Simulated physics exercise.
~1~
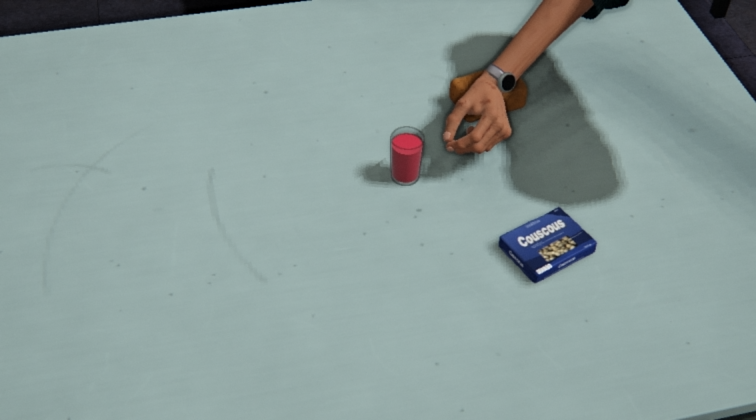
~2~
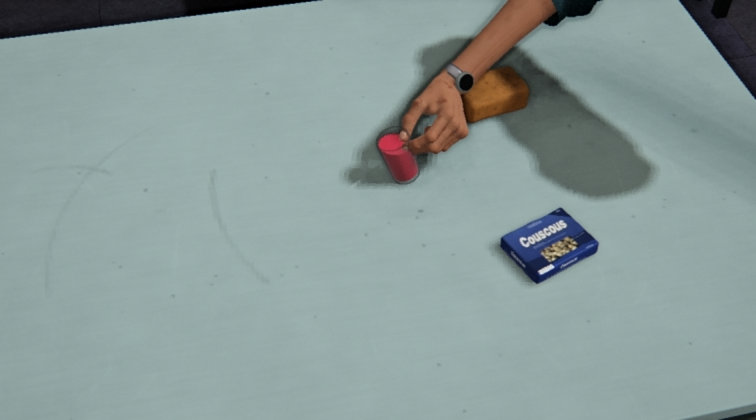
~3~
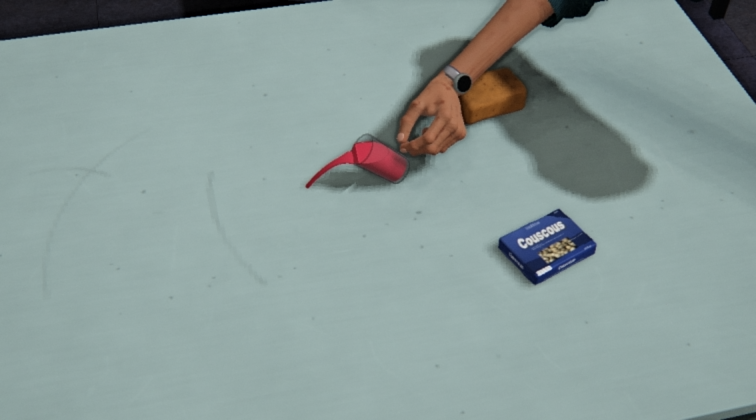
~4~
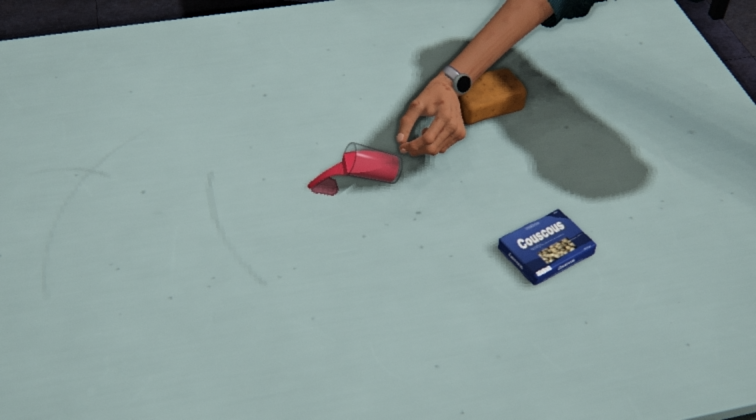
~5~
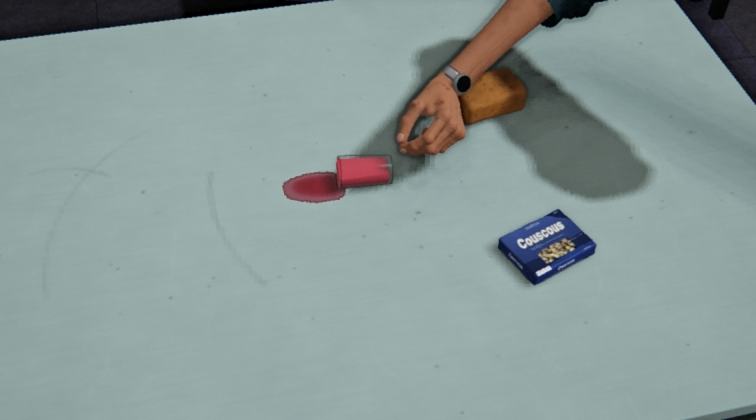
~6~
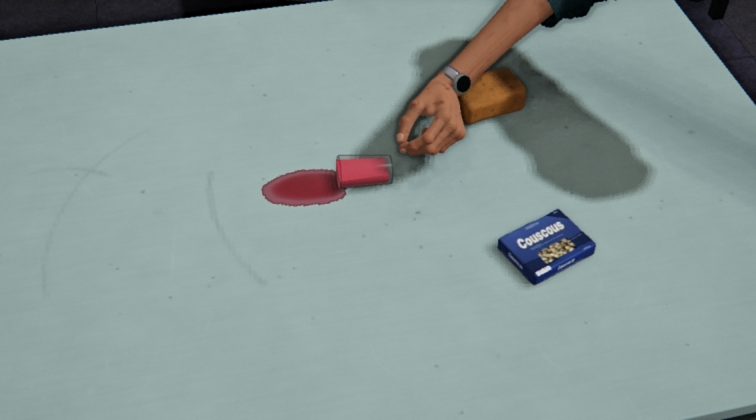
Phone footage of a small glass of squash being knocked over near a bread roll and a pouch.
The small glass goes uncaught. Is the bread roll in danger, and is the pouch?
Bread roll comes out dry, pouch comes out dry.
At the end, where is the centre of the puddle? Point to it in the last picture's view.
Resting centre: Around (198, 196).
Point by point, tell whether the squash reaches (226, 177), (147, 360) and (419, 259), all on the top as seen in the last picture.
Taking them in order, I'd say covered, safe and safe.
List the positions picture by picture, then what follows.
In the first picture, it stands upright; small glass (406, 156) about three quarters full; bread roll (491, 82); pouch (548, 239).
The second picture shows the hand pushes it; small glass about three quarters full, surface at (395, 145).
In the third picture, it is falling; small glass (380, 159) tipped 50°; pouch (548, 240).
In the fourth picture, it is falling; small glass (371, 164) tipped 65°; bread roll (489, 84).
In the fifth picture, it is down; small glass (363, 171) tipped 85°; a puddle starts at (316, 187).
In the sixth picture, it is down; small glass (363, 171) tipped 85°; a puddle starts at (308, 188); bread roll (489, 84); pouch (548, 241).
Soon after, the puddle covers about as much as a plate; the bread roll is dry; the pouch is dry.
In the end, the puddle covers about as much as a plate; the bread roll is dry; the pouch is dry.
